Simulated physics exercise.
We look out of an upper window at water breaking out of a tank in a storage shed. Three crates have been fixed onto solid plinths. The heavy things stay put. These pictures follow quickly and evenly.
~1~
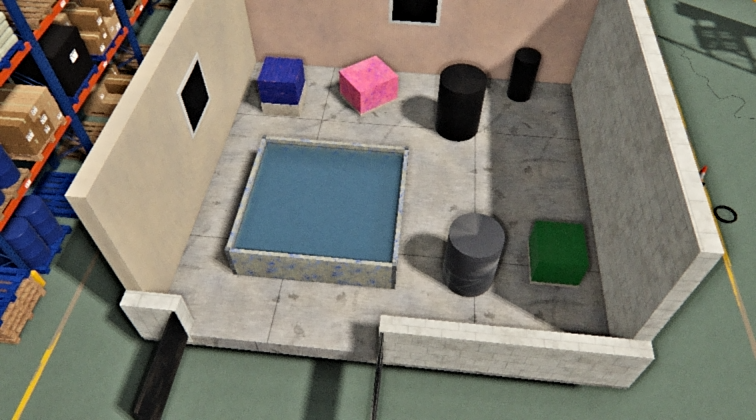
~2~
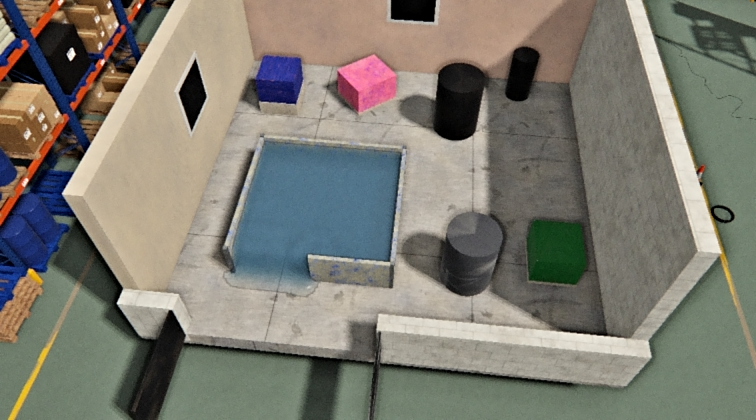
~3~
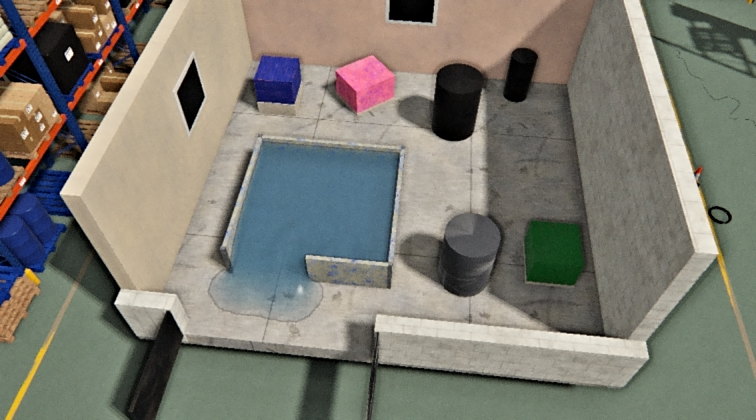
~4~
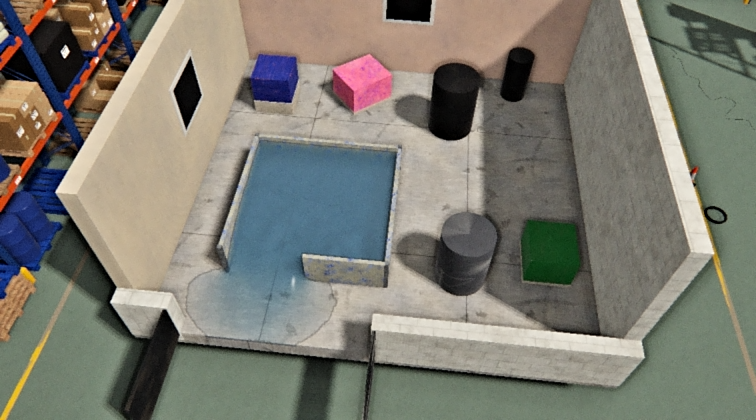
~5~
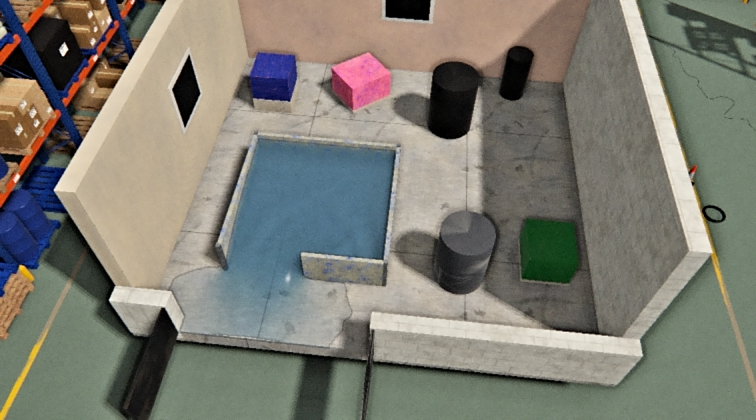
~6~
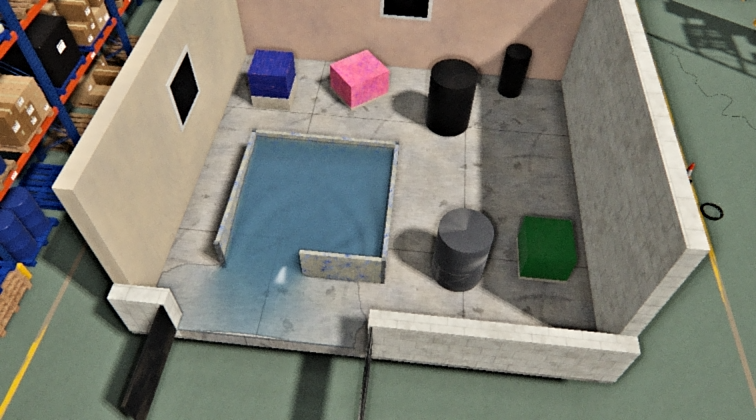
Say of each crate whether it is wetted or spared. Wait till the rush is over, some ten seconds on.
In order: Pink crate: Remains dry, blue crate: Remains dry, green crate: Remains dry.
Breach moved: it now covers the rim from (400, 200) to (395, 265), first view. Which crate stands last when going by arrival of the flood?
My pick is the blue-painted one.
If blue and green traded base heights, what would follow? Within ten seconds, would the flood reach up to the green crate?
Green crate: Untouched.
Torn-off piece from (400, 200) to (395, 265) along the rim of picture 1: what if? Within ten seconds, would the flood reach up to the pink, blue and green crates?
Well, pink is doused and blue stays clear, but green is doused.
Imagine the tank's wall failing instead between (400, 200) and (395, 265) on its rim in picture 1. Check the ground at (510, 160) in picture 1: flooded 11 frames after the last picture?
Check at the point: Soaked.
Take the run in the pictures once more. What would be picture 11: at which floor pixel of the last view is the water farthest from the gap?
Somewhere around (388, 335).
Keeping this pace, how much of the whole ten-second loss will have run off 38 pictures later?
Close to 80 per cent, I'd say.
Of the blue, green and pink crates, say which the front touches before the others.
The blue crate.
A moment on, water covers 10 % of the floor; the pink crate not reached, the blue crate not reached, the green crate not reached.
Next, water covers 10 % of the floor; the pink crate not reached, the blue crate not reached, the green crate not reached.
Then, water covers 15 % of the floor; the pink crate not reached, the blue crate not reached, the green crate not reached.
Later, water covers 20 % of the floor; the pink crate not reached, the blue crate water round its plinth, the green crate not reached.
In the end, water covers 30 % of the floor; the pink crate stayed above the water, the blue crate stayed above the water, the green crate stayed above the water.
